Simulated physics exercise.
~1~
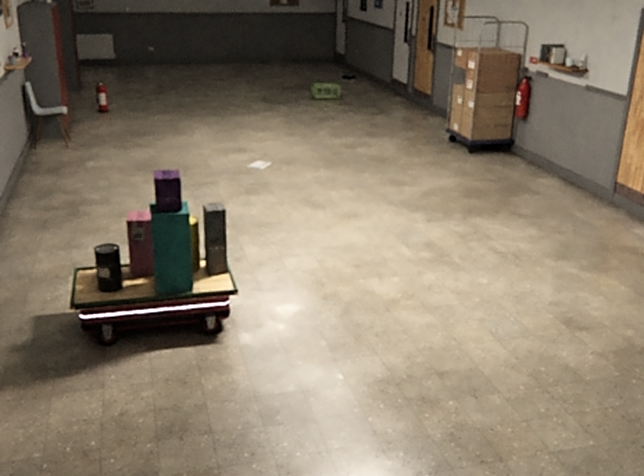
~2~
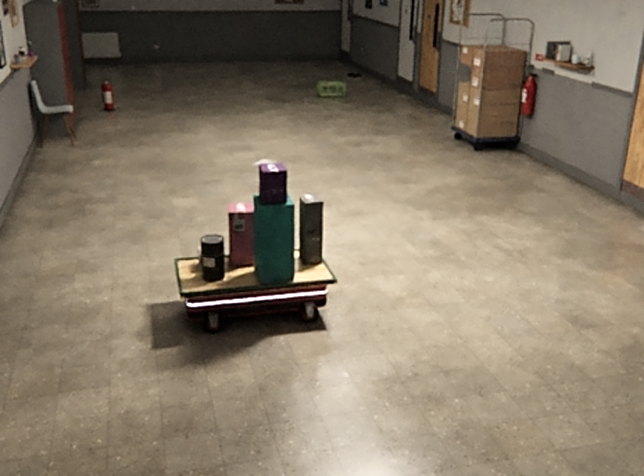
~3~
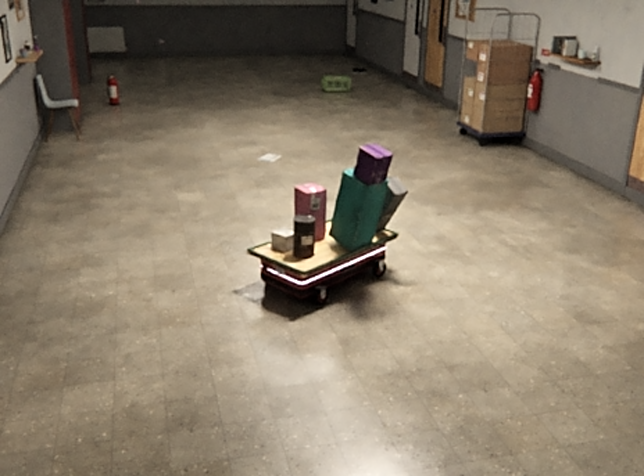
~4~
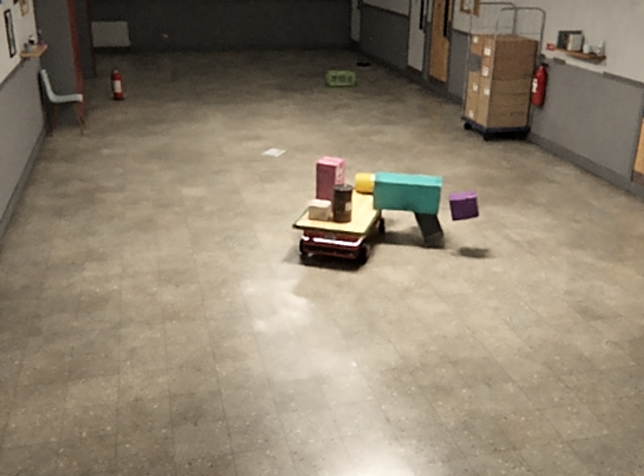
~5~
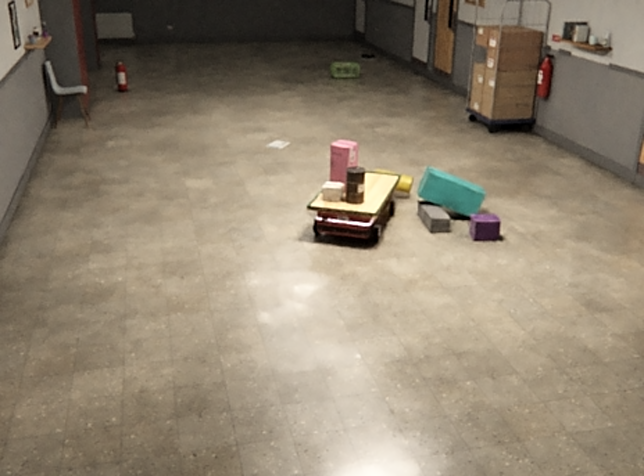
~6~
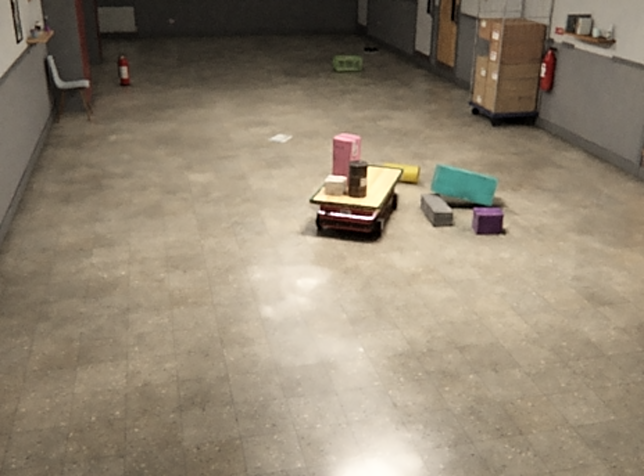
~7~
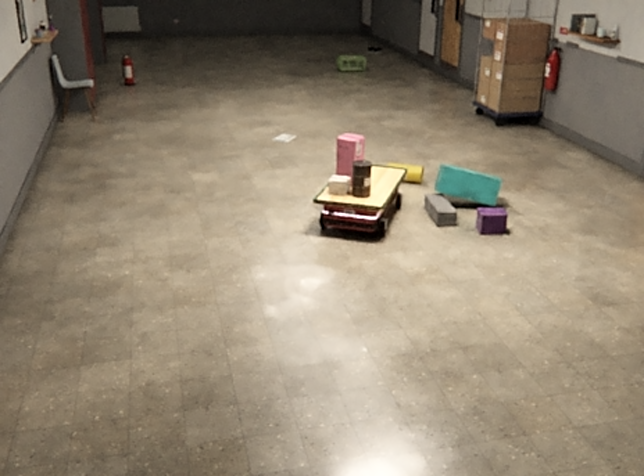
In a wide tiled hall, a flat cart carrying boxes and canisters rolls right, then curves away from the viewer as the purple, turquoise and grey boxes and yellow canister topple off its right side; it stops with the pink box, white parcel and black canister still upright aboard.
